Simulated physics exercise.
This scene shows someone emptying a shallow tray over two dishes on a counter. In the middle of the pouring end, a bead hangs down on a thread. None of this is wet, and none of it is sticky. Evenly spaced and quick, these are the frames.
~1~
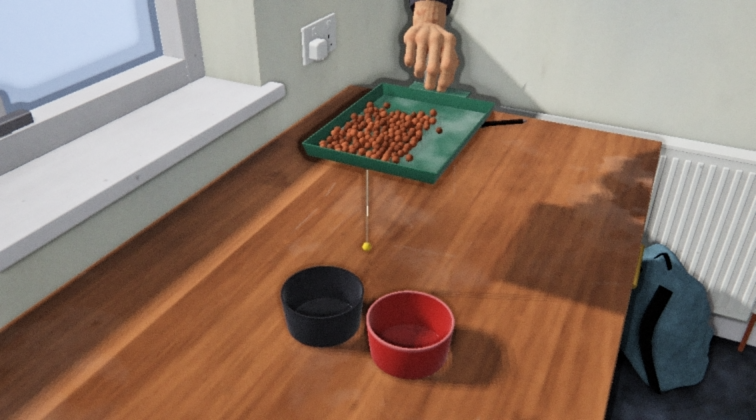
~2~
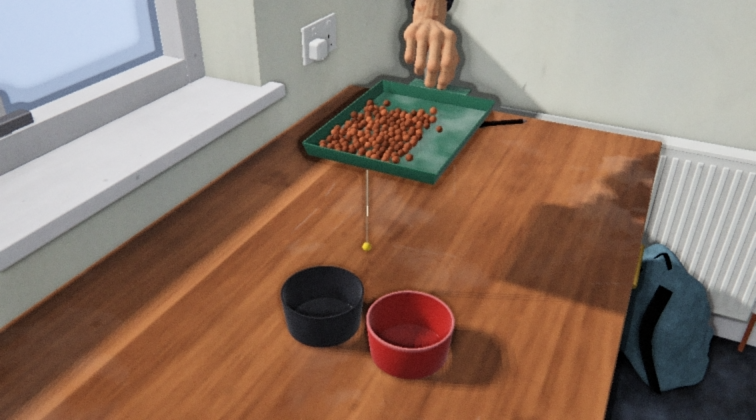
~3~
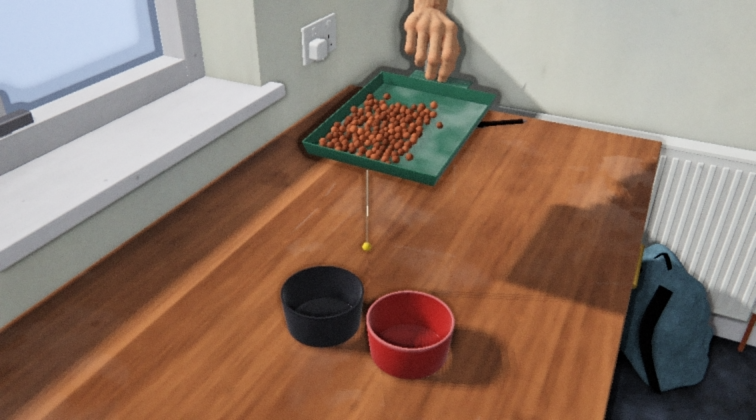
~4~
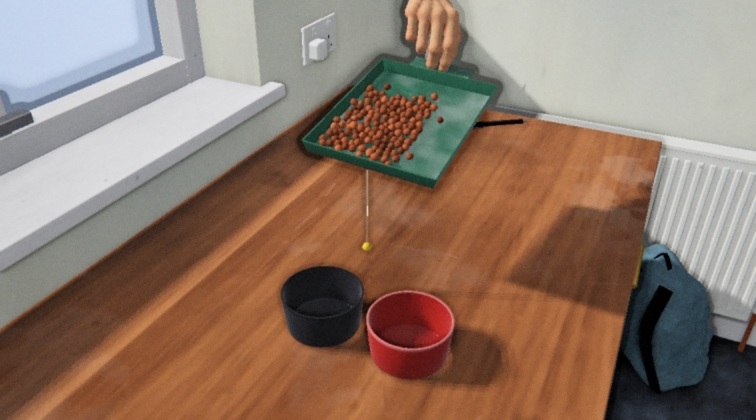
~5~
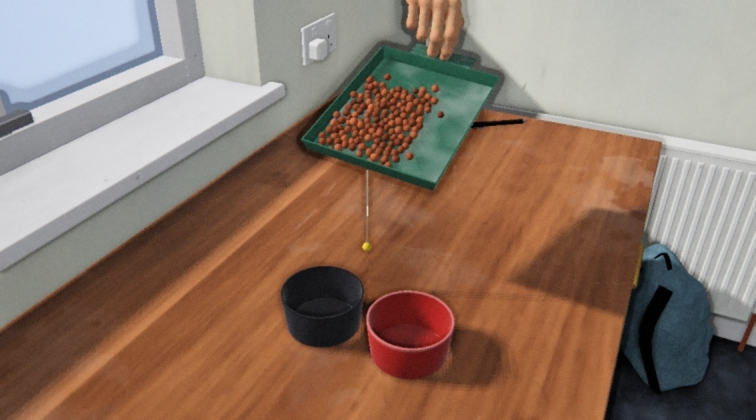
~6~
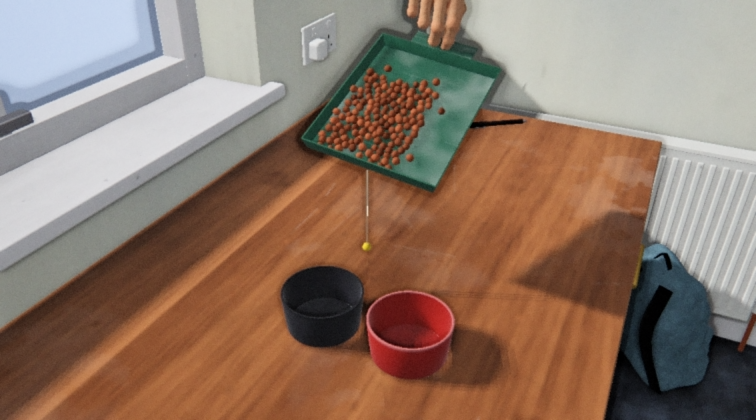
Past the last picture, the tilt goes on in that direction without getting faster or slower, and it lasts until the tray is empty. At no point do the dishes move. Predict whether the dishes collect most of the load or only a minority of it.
The dishes are going to end up holding a minor part.
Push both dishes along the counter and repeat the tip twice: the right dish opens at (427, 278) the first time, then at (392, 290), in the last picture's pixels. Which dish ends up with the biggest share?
Place 1: The one on the right side; place 2: The one on the right side.
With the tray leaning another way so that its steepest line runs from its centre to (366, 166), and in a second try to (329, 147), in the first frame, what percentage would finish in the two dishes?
Well, 50 percent for one and then 0 percent for the other.
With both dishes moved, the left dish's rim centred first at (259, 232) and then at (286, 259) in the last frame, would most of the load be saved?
One: Not half. Two: Not half.
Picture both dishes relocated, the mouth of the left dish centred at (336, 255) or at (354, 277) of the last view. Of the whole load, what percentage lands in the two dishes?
That makes 80 per cent, followed by 60 per cent.
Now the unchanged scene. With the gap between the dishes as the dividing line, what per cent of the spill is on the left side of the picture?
About 10 %.
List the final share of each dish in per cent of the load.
Per hundred pieces, the left dish ends with about 10 and the right dish with about 10.
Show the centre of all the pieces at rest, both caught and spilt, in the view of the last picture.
Roughly pixel (409, 313).
Soon after the last picture, tray tipped steeply; nearly all on the tray; a stray few in the right dish; a stray few in the air.
A little later, tray tipped past a quarter turn; most on the tray; a stray few in the right dish; a small part outside both; a small part in the air.
Later still, tray tipped past a quarter turn; a small part in the right dish; a small part in the left dish; most outside both.
At rest, tray tipped past a quarter turn; a small part in the right dish; a small part in the left dish; most outside both.
